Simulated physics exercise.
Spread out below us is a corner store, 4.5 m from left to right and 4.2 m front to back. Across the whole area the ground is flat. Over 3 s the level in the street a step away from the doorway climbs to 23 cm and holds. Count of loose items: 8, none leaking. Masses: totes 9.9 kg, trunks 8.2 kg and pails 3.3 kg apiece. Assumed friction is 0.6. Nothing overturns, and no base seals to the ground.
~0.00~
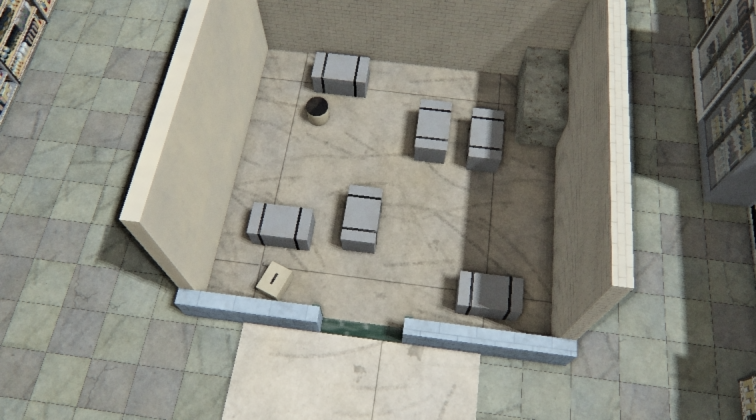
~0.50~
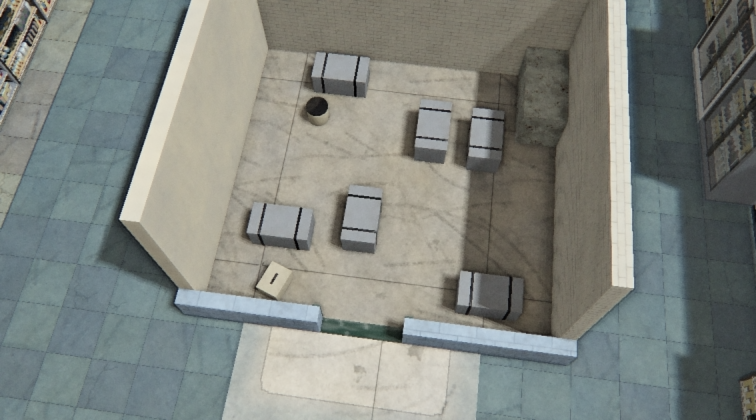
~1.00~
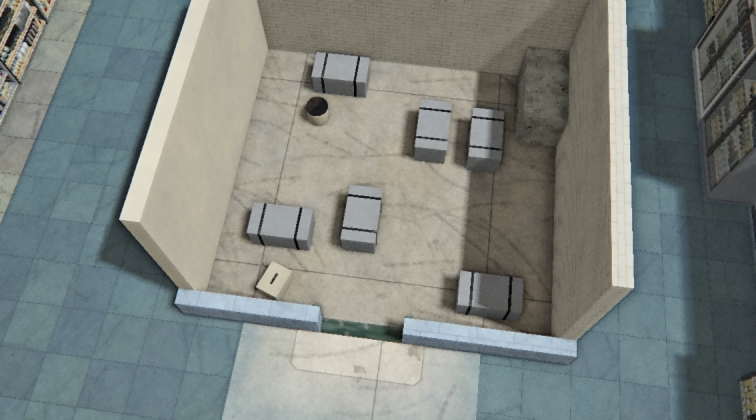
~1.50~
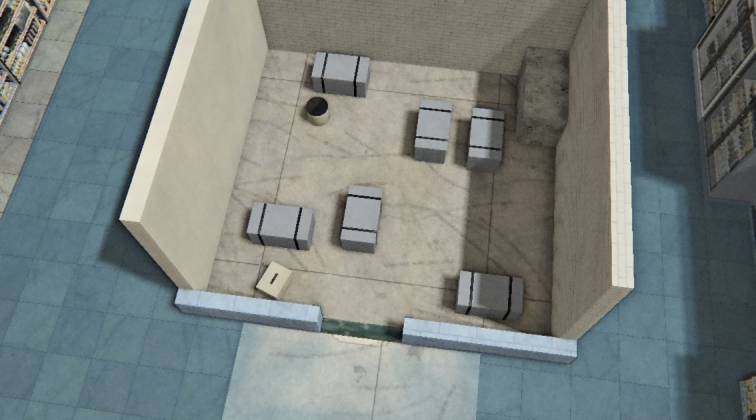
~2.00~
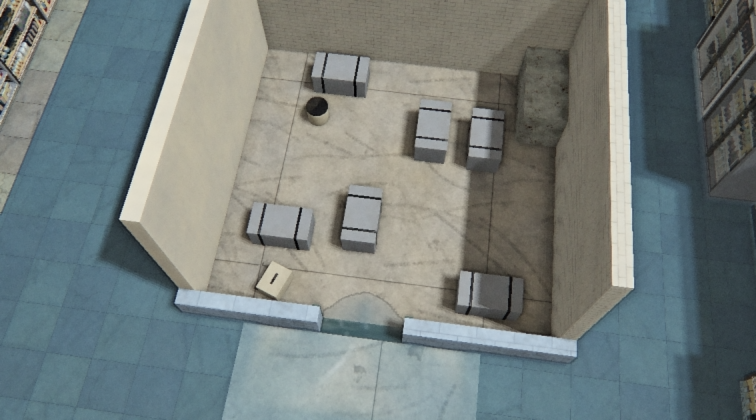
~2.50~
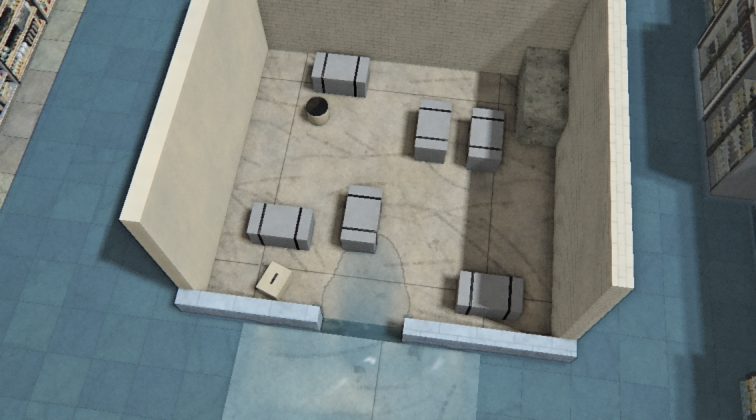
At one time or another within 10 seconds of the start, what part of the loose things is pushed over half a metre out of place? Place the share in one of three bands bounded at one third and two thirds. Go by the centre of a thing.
Medium share.
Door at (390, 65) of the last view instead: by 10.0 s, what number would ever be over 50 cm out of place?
In that case the number is 7.
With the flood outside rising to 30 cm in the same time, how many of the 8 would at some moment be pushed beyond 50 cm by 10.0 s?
Then 5.
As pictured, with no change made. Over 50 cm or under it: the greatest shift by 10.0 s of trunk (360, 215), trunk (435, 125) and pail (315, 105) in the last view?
So that's beyond it for the first, beyond it for the second and beyond it for the last.
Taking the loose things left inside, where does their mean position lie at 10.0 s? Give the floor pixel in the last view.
Near (364, 161).
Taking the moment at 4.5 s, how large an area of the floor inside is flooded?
Roughly 11.5 m2.
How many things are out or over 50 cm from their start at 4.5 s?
1.
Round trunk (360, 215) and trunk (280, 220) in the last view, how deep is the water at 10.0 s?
I'd estimate 12 cm for the first and 4 cm for the second.
After 3.5 s 0 of 8 are over 50 cm from their spots; 0 afloat.
After 4.5 s 1 of 8 are over 50 cm from their spots; 1 afloat.
After 7.0 s 4 of 8 are over 50 cm from their spots; 6 afloat.
After 10.0 s 4 of 8 are over 50 cm from their spots, and 4 have been at some point; 7 afloat.
